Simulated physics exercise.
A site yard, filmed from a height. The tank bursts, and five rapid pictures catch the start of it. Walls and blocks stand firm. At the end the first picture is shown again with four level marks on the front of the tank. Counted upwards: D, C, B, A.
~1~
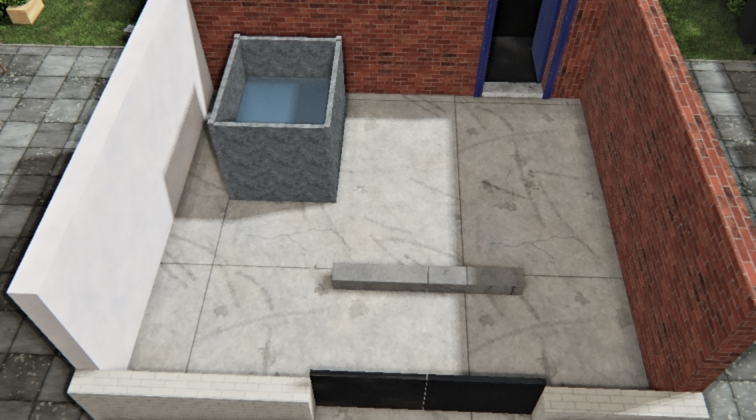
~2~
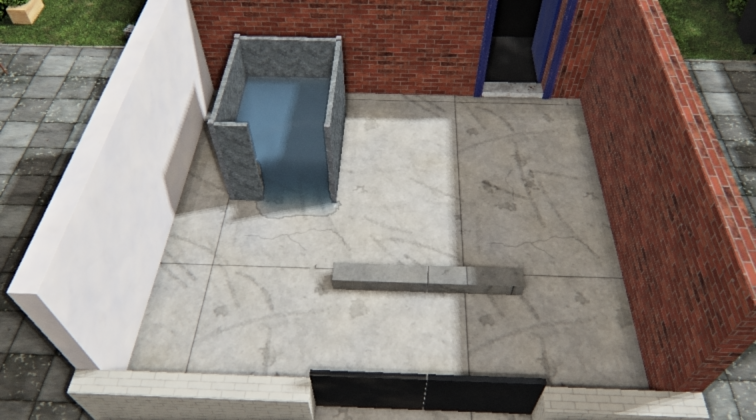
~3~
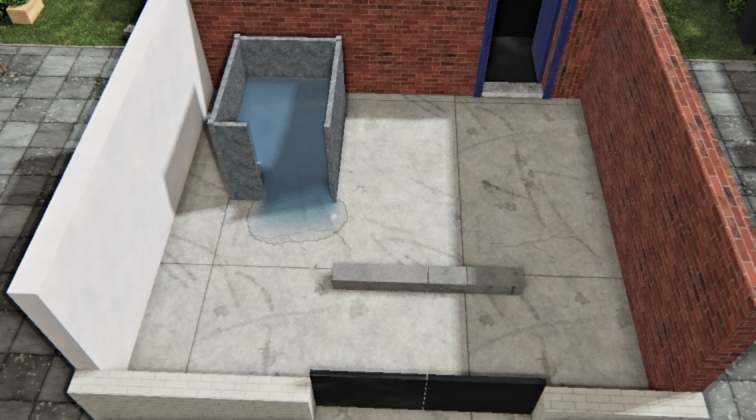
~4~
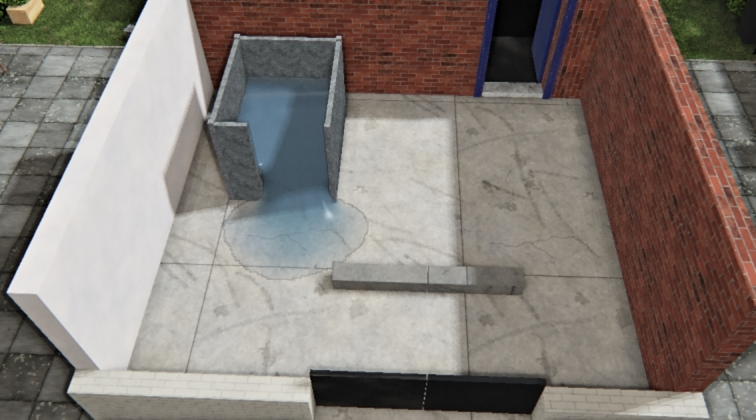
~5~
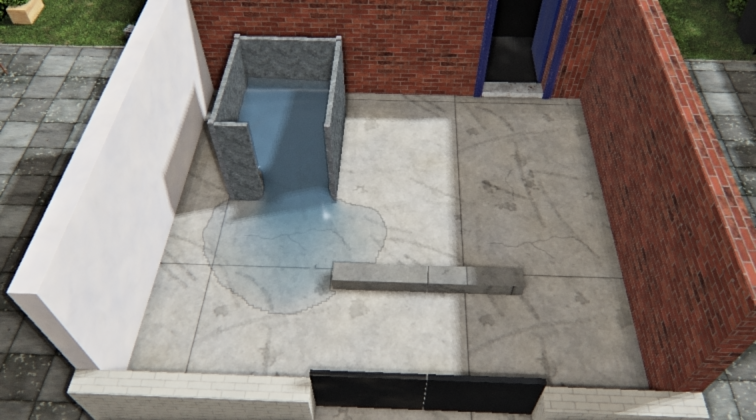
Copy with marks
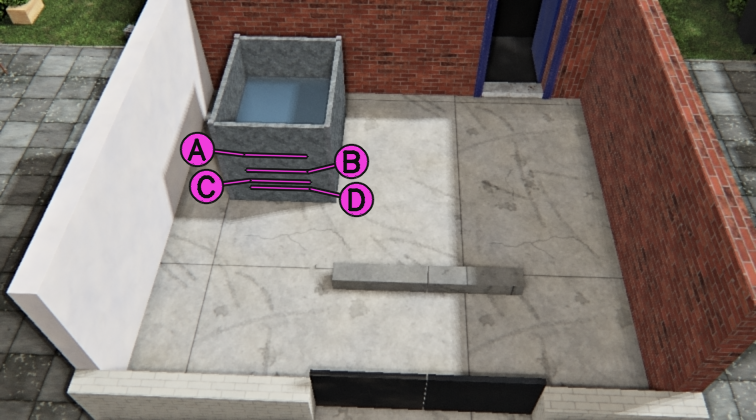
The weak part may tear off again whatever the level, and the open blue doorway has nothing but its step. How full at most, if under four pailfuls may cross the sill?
A will do.
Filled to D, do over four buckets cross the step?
No, that is safe.
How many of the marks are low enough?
All of the four.
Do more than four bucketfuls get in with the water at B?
No, that is safe.
On the marked copy, A at (274, 155); B at (277, 170); C at (279, 181); D at (281, 188); from the bottom up D, C, B, A.
With A, a bucket or two gets in.
With B, nothing gets over.
With C, nothing gets over.
With D, nothing gets over.
